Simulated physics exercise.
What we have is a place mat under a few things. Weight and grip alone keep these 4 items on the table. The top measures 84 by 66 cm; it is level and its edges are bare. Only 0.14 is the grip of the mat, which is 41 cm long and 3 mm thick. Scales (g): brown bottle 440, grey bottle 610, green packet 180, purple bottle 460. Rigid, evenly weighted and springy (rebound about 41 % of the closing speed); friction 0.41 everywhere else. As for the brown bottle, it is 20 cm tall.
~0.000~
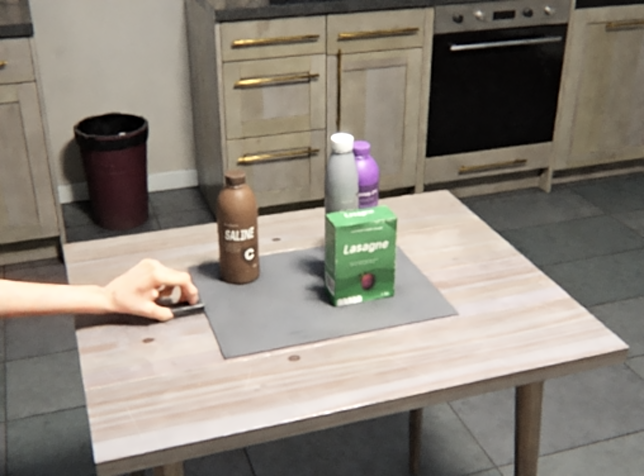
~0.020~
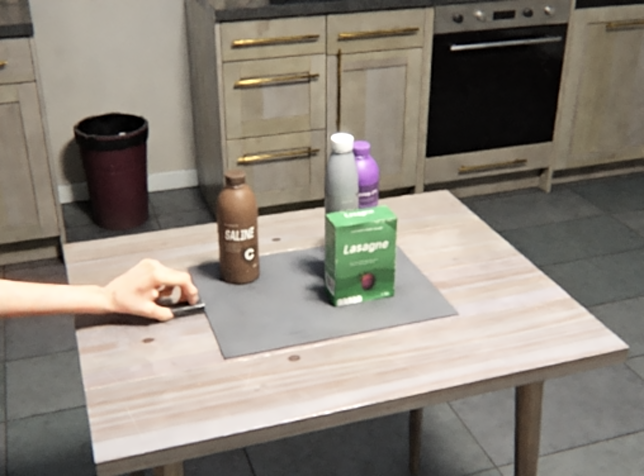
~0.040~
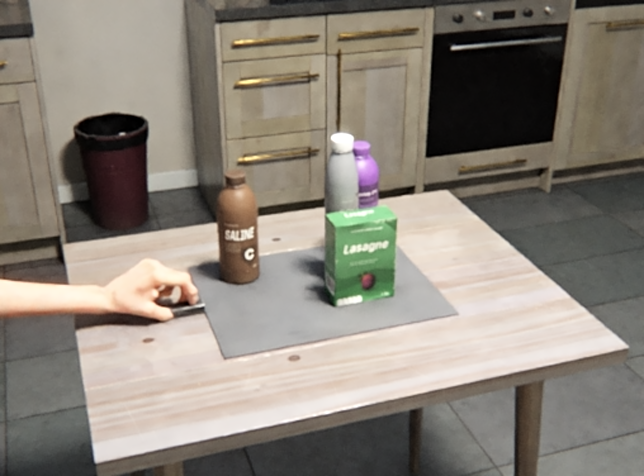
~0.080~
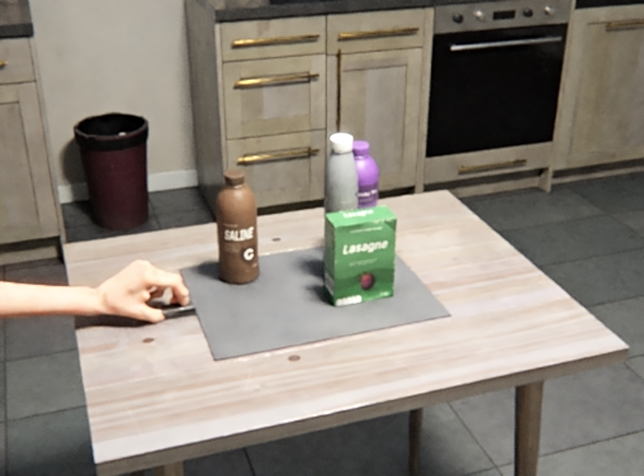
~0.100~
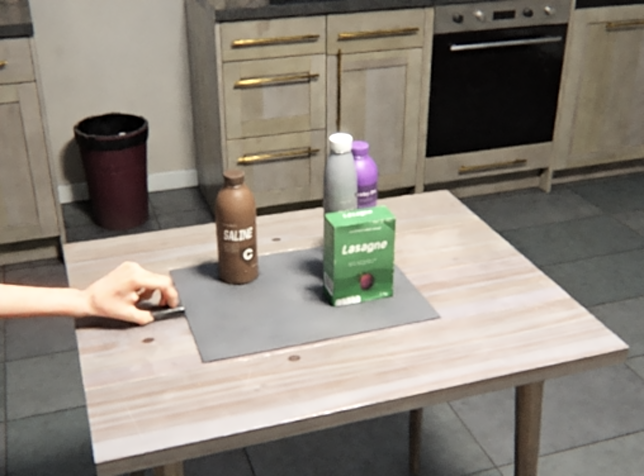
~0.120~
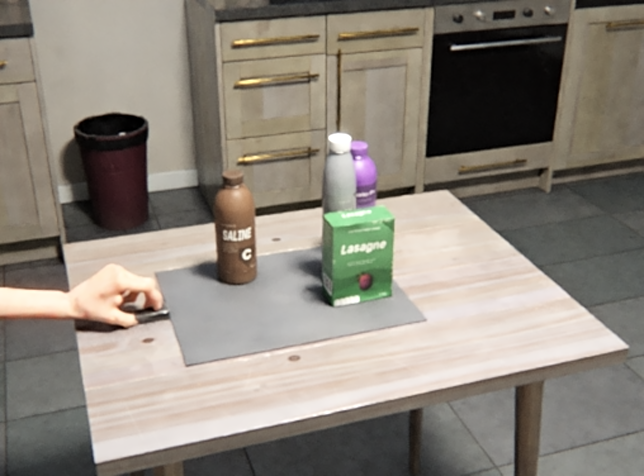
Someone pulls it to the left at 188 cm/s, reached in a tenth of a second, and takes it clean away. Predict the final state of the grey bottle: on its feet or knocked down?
Oh, it holds steady.
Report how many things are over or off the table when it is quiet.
0.
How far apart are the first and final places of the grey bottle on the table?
It ends about 3 centimetres from where it started.
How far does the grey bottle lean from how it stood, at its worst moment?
Roughly 4 degrees.
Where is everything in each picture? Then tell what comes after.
The first frame shows mat pulled 0 cm; brown bottle (238, 226).
The second frame shows mat pulled 0 cm; brown bottle (238, 225).
The third frame shows mat pulled 0 cm; green packet (361, 256).
The fourth frame shows mat pulled 2 cm; brown bottle (237, 226); green packet (360, 256).
The fifth frame shows mat pulled 3 cm; brown bottle (236, 226).
The sixth frame shows mat pulled 6 cm; green packet (358, 256).
By 0.22 s, mat pulled 24 cm; grey bottle 2 cm from its spot near (330, 213); purple bottle 2 cm from its spot; green packet 2 cm from its spot.
By 0.42 s, mat pulled 62 cm; grey bottle 3 cm from its spot near (324, 214); brown bottle tilted 7°; green packet 3 cm from its spot.
By 0.62 s, mat pulled 90 cm; grey bottle 2 cm from its spot near (329, 213); brown bottle tilted 4°; green packet 3 cm from its spot.
When it is over (1.5 s), not toppled but over 6 cm from the start, brown bottle; the other 3 within 6 cm of the start. End places, in pixels of the last picture, grey bottle near (327, 214).
